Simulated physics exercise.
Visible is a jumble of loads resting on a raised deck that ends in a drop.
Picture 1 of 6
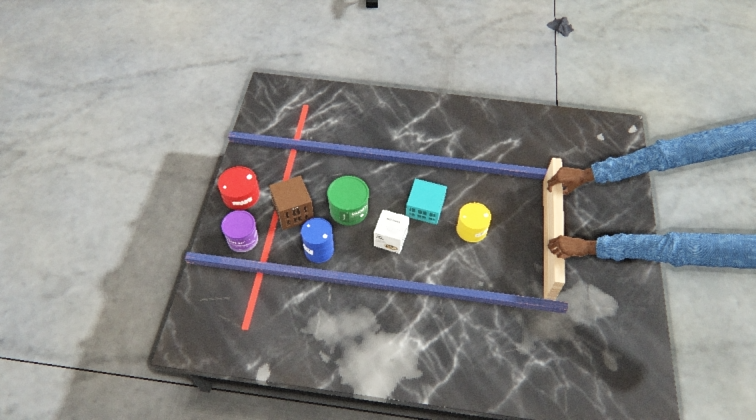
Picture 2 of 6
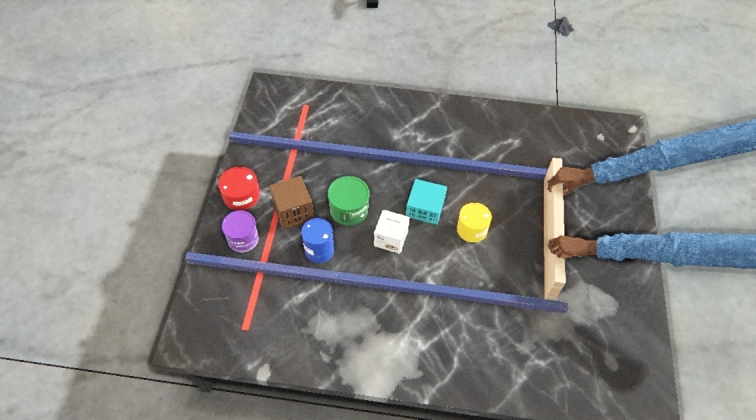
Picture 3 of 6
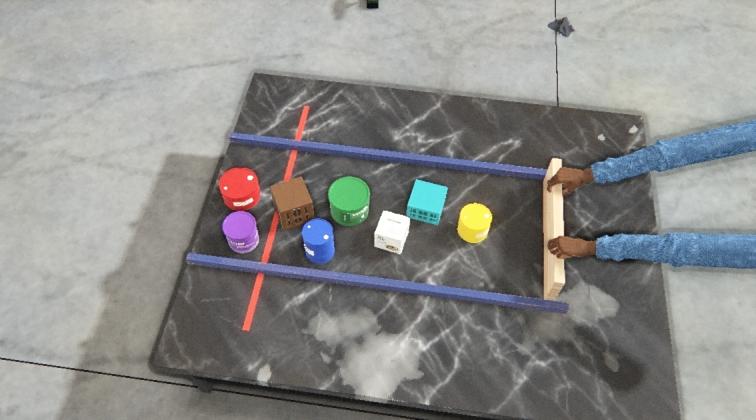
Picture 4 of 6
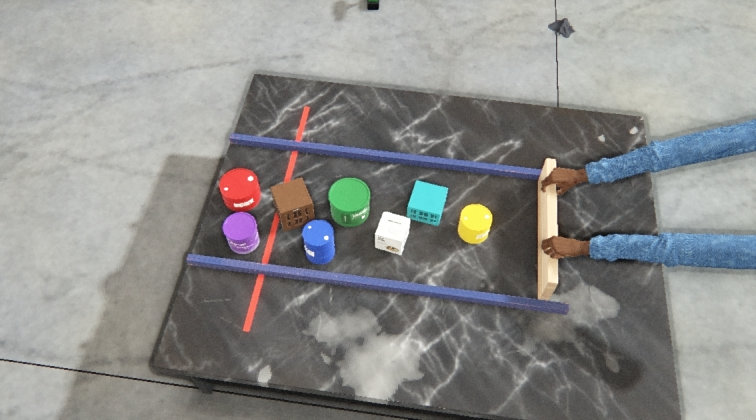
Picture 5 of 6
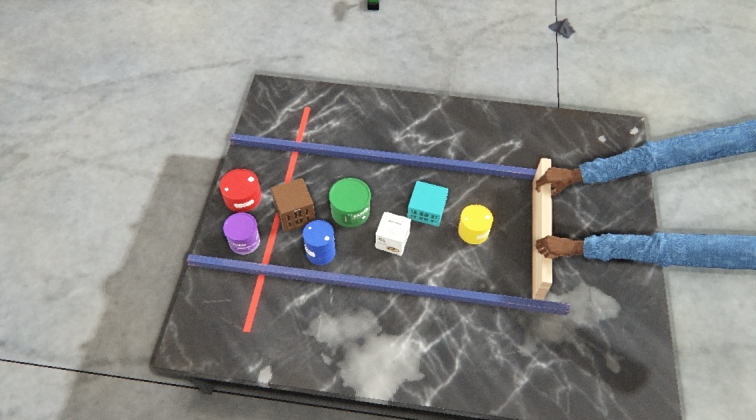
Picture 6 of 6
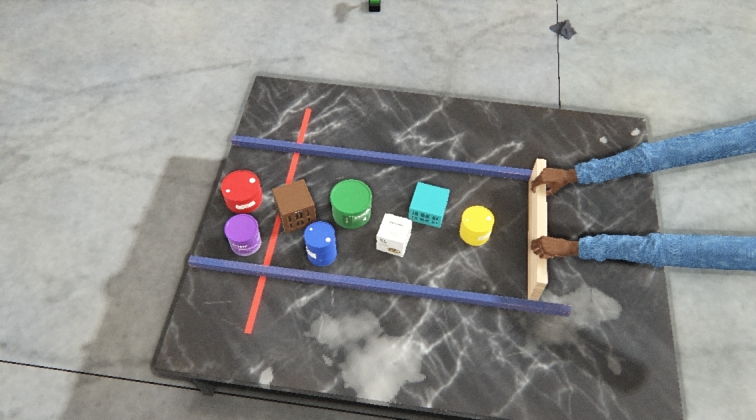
On a dark marble board lying on a pale floor, colourful cylinders and boxes sit between two blue rails, with a red line crossing toward the left. From the right, two hands slide a wooden plank slightly leftward, while the objects stay practically still and the plank remains clear of them.
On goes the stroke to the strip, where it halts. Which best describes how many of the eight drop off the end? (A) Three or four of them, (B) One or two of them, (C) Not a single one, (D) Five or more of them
One or two of them (B).
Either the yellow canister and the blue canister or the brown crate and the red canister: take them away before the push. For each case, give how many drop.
1 in the first case and 0 in the second.
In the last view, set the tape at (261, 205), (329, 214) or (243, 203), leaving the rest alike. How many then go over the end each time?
The counts come to 1, then 0, then 4.
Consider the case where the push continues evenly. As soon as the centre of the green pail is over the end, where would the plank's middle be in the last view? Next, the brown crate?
Middle: Roughly (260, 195); roughly (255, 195).
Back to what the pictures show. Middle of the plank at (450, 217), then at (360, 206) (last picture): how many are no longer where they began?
At the one place 2, at the other 6.
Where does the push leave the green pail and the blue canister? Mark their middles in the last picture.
The first ends close to (241, 175), the second close to (251, 245).
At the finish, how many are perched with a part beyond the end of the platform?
It comes to 0.
A little later, none off yet; red canister at rest near (242, 192); purple pail at rest near (244, 235); brown crate at rest near (295, 207).
Next, none off yet; red canister at rest near (242, 192); purple pail at rest near (244, 235); brown crate shifted a little near (282, 207).
When it is over, the number that fall off is one or two; down, red canister.
